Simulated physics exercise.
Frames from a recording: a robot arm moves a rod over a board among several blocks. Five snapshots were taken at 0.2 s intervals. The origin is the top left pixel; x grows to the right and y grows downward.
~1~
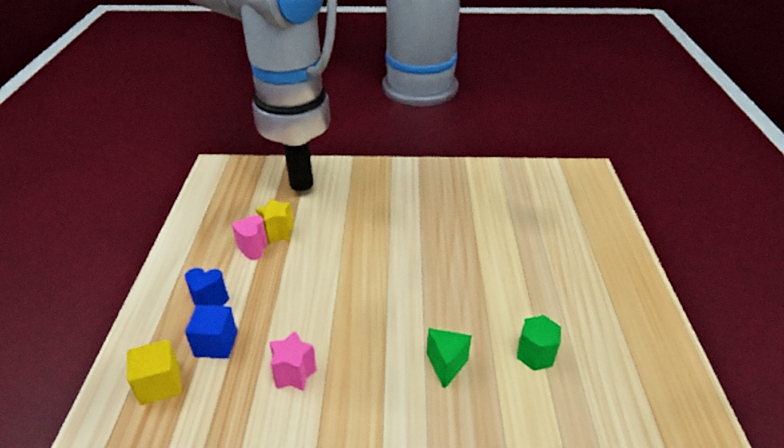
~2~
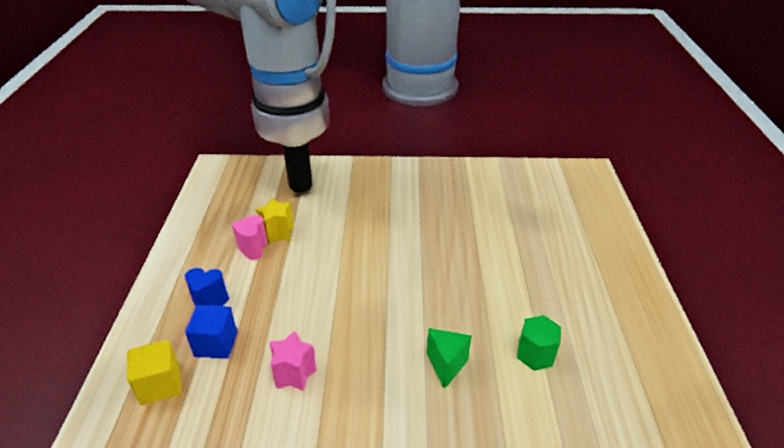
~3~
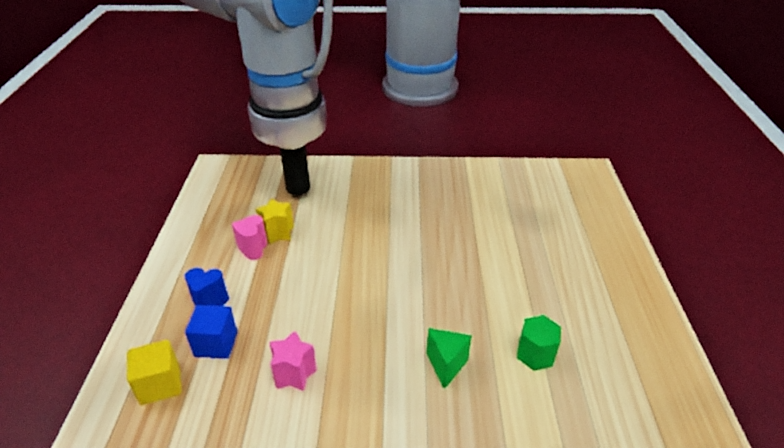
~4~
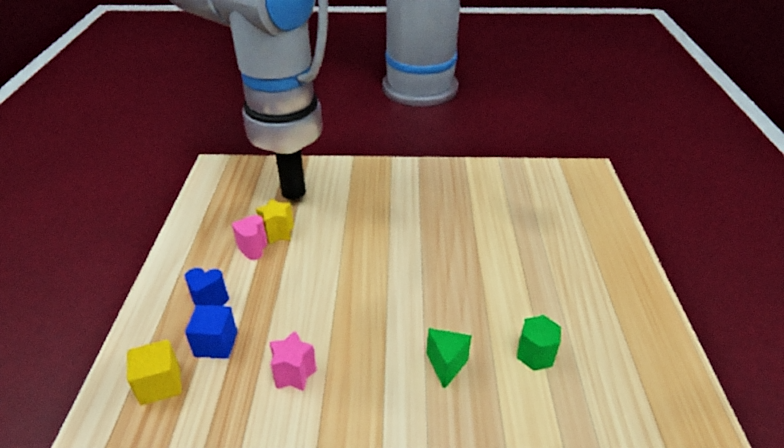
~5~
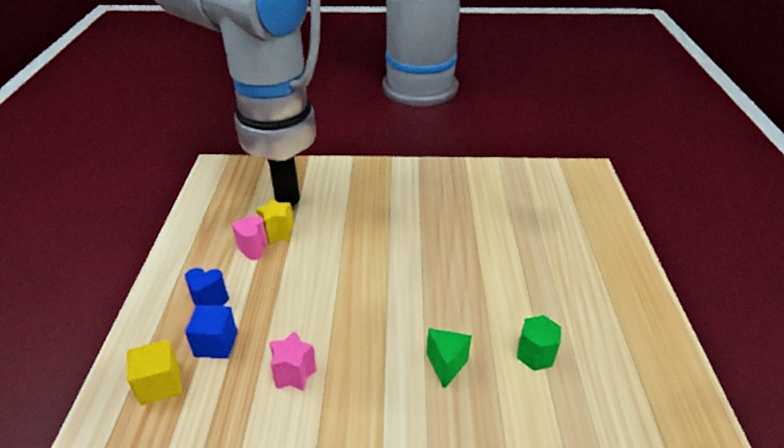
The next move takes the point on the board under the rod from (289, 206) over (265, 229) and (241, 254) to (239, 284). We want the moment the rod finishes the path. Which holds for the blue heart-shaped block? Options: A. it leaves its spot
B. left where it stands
Correct choice: B.
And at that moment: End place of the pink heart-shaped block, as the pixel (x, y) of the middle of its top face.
About (248, 275).
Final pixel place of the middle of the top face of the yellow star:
Close to (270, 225).
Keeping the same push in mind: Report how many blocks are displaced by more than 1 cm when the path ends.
Shifted over 1 cm: Two.
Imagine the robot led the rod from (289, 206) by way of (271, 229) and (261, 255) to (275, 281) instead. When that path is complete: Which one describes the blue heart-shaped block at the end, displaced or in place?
It ends up on the same spot.
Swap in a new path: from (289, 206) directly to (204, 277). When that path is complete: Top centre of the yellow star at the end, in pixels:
The spot you're after is about (269, 221) in the image.
What follows on the original path. One third of the way, rod at (263, 222); pink heart-shaped block at (243, 235), turned 40° clockwise; yellow star at (271, 219), turned 55° anticlockwise.
Two thirds of the way, rod at (239, 247); pink heart-shaped block at (241, 246); yellow star at (270, 225), turned 95° anticlockwise.
At the end, rod at (237, 277); blue heart-shaped block in place; pink heart-shaped block at (248, 275), turned 15° anticlockwise; yellow star at (270, 225), turned 95° anticlockwise.
